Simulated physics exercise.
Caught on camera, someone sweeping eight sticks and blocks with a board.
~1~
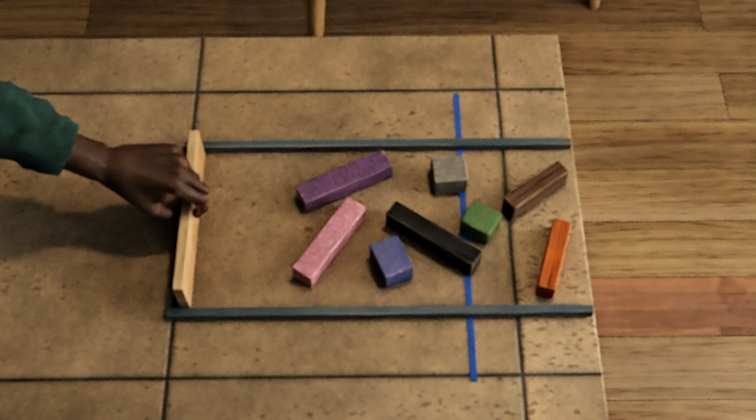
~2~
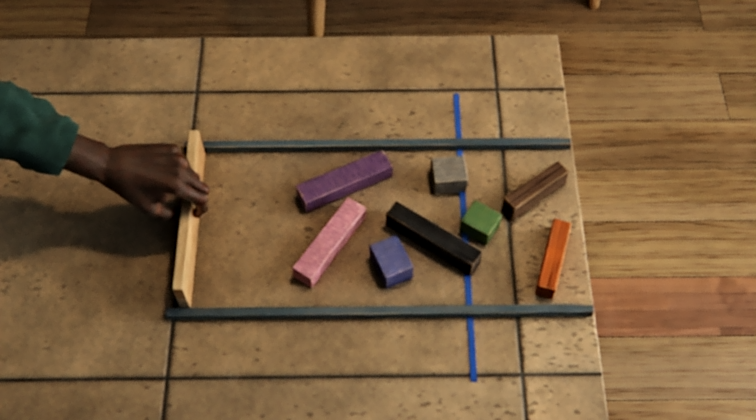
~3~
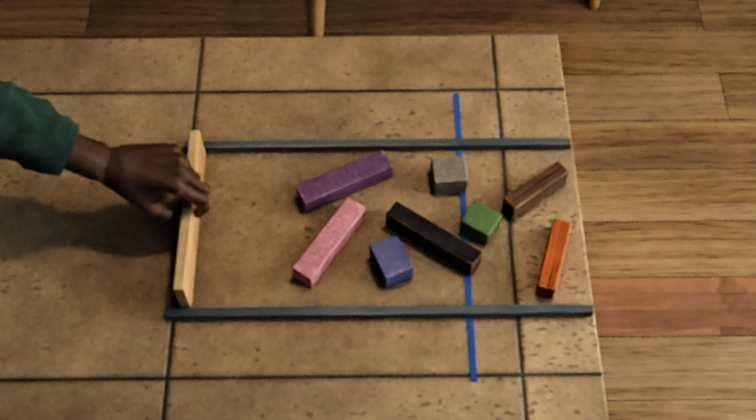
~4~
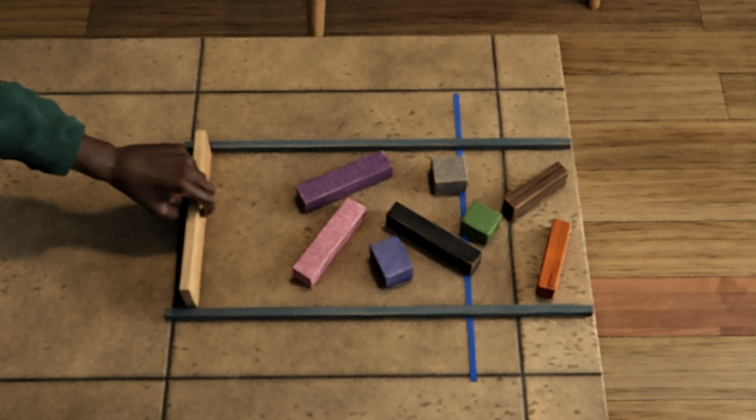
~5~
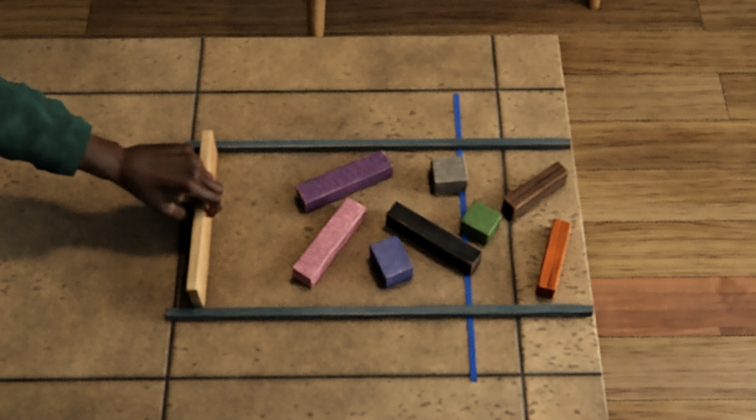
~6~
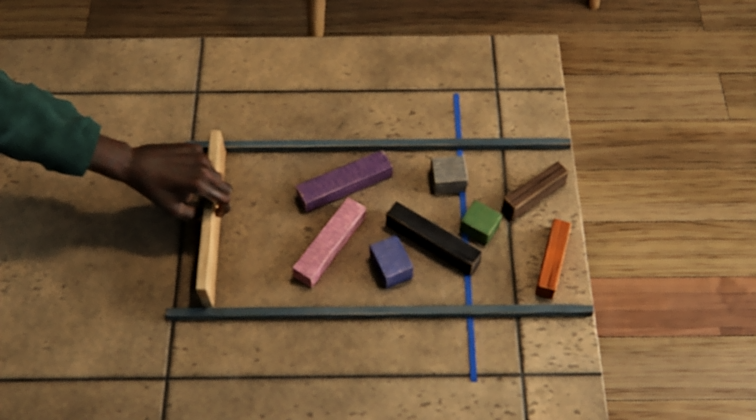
On a stone-tiled surface above a wooden floor, a hand in a green sleeve holds a pale board upright at the left end of two dark rails, with eight coloured sticks and blocks lying to its right. The board stays still at first, then slides slightly right, touching none of them.
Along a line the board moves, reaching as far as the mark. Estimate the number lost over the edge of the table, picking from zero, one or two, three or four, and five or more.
Lost over the edge: Zero.
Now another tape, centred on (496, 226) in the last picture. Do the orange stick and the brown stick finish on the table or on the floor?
Outcome - orange stick topples off, brown stick topples off.
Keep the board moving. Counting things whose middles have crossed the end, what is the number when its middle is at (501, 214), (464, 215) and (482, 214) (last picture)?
Going through the three places, I get 2, 0 and 2.
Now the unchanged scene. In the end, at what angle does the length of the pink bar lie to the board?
The angle is about 10 degrees.
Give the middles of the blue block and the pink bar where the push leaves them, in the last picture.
Roughly at (509, 276) and at (484, 247), in that order.
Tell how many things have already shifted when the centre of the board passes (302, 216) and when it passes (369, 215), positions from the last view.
Up to then 2, and up to the other point 5.
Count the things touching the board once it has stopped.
It touches 2.
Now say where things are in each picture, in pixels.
The first frame shows orange stick (553, 258); brown stick (535, 190); green block (481, 223); board (190, 217); tape (464, 226).
The second frame shows brown stick (535, 190); purple bar (345, 181).
The third frame shows green block (481, 223); pink bar (330, 242).
The fourth frame shows orange stick (553, 258); blue block (391, 262).
The fifth frame shows brown stick (535, 190); grey block (449, 175).
The sixth frame shows orange stick (553, 258); brown stick (535, 190); green block (481, 223); board (212, 217); tape (464, 226).
Soon after, none off yet; orange stick at rest near (553, 258); brown stick at rest near (535, 190); green block at rest near (481, 223).
In the end, the number that fall off is zero.
